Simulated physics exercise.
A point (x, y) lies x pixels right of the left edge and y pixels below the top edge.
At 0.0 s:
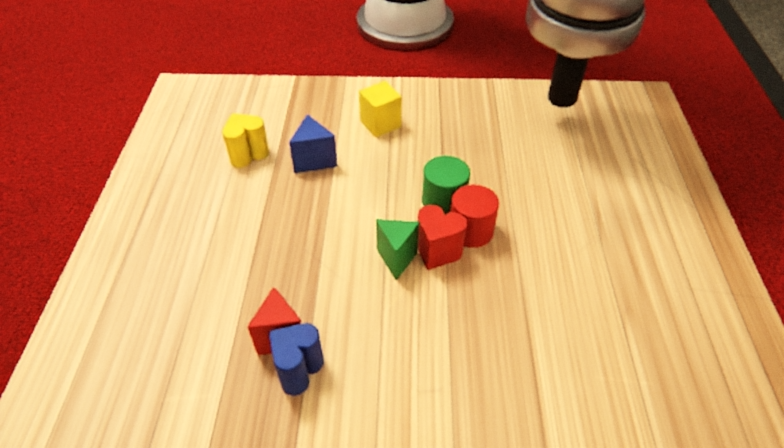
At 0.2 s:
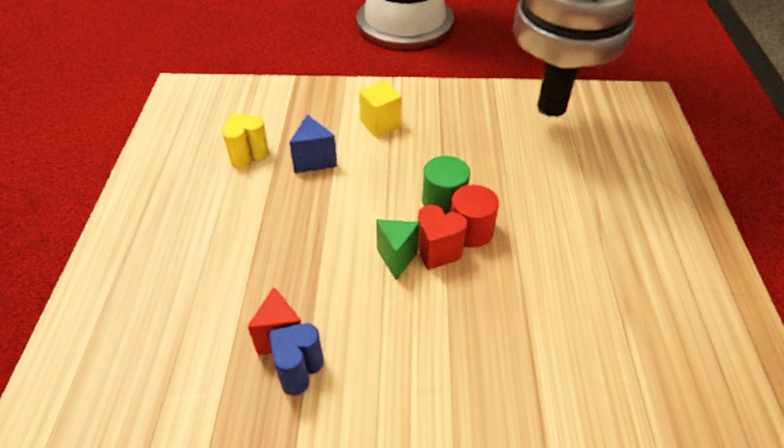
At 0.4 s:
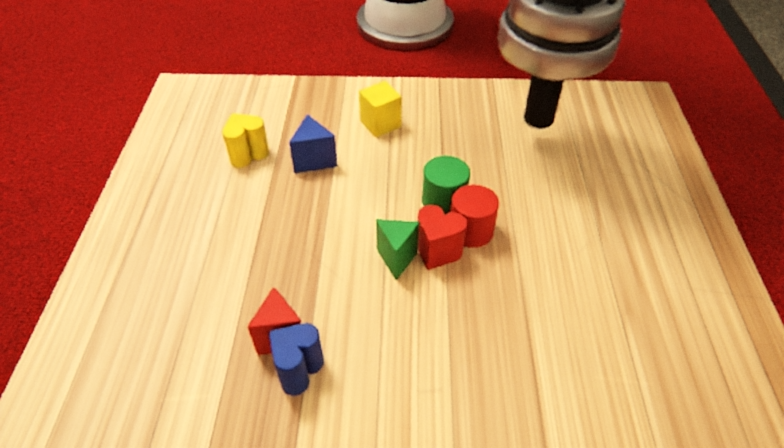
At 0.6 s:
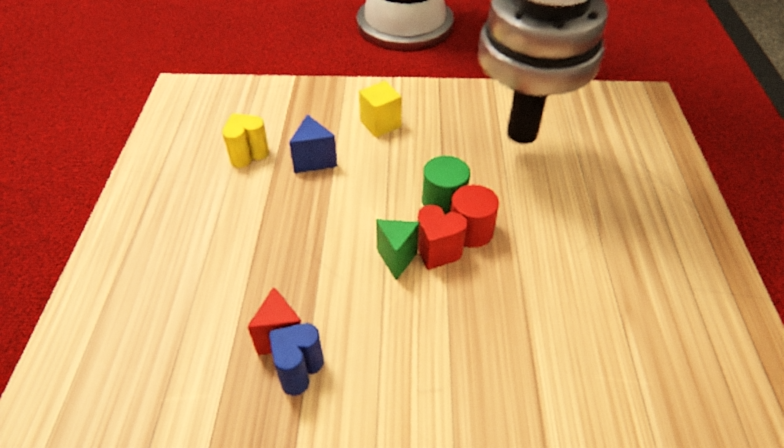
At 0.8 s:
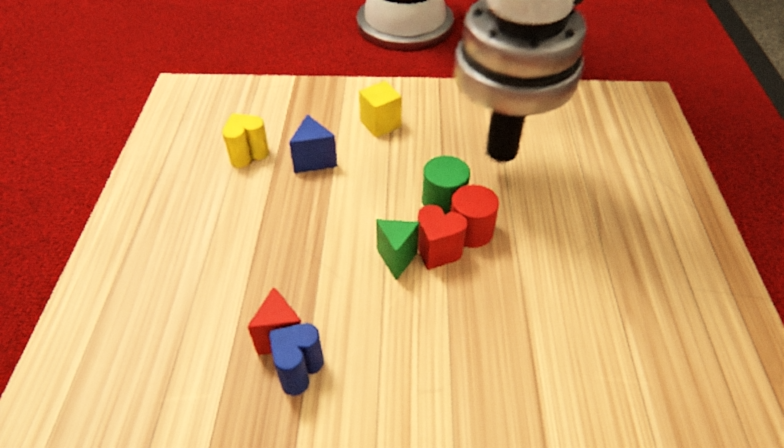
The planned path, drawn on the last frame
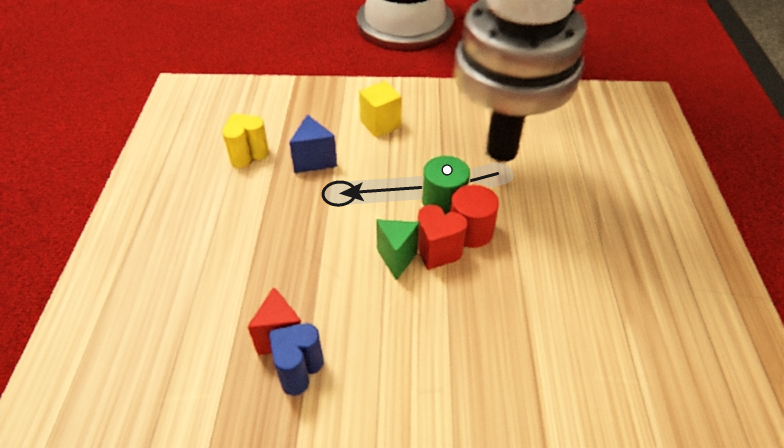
On a wooden board over red cloth, a robot arm's black peg moving left and nearer above still, coloured blocks.
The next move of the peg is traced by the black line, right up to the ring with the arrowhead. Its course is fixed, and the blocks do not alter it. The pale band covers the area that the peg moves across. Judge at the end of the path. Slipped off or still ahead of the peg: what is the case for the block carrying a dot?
When the path ends, it will lie beside or behind the peg.
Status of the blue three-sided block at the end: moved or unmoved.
Once the peg is done, the blue three-sided block remains in the old spot.
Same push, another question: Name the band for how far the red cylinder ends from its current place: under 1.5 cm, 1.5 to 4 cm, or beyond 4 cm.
Its displacement is below 1.5 cm.
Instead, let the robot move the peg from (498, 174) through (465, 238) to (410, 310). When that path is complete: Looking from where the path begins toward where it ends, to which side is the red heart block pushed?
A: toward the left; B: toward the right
B.
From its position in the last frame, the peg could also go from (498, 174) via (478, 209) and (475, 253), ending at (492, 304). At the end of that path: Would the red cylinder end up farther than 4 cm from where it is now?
In short: Yes.
Path on the board, from (498, 174) over (421, 187) to (339, 193); the dot is on the green cylinder.
On the path given first. One third of the way, peg (449, 165); green cylinder (431, 178).
Two thirds of the way, peg (393, 169); green cylinder (407, 186).
At the end, peg (337, 173); blue three-sided block in place; green cylinder (407, 186); red cylinder in place.
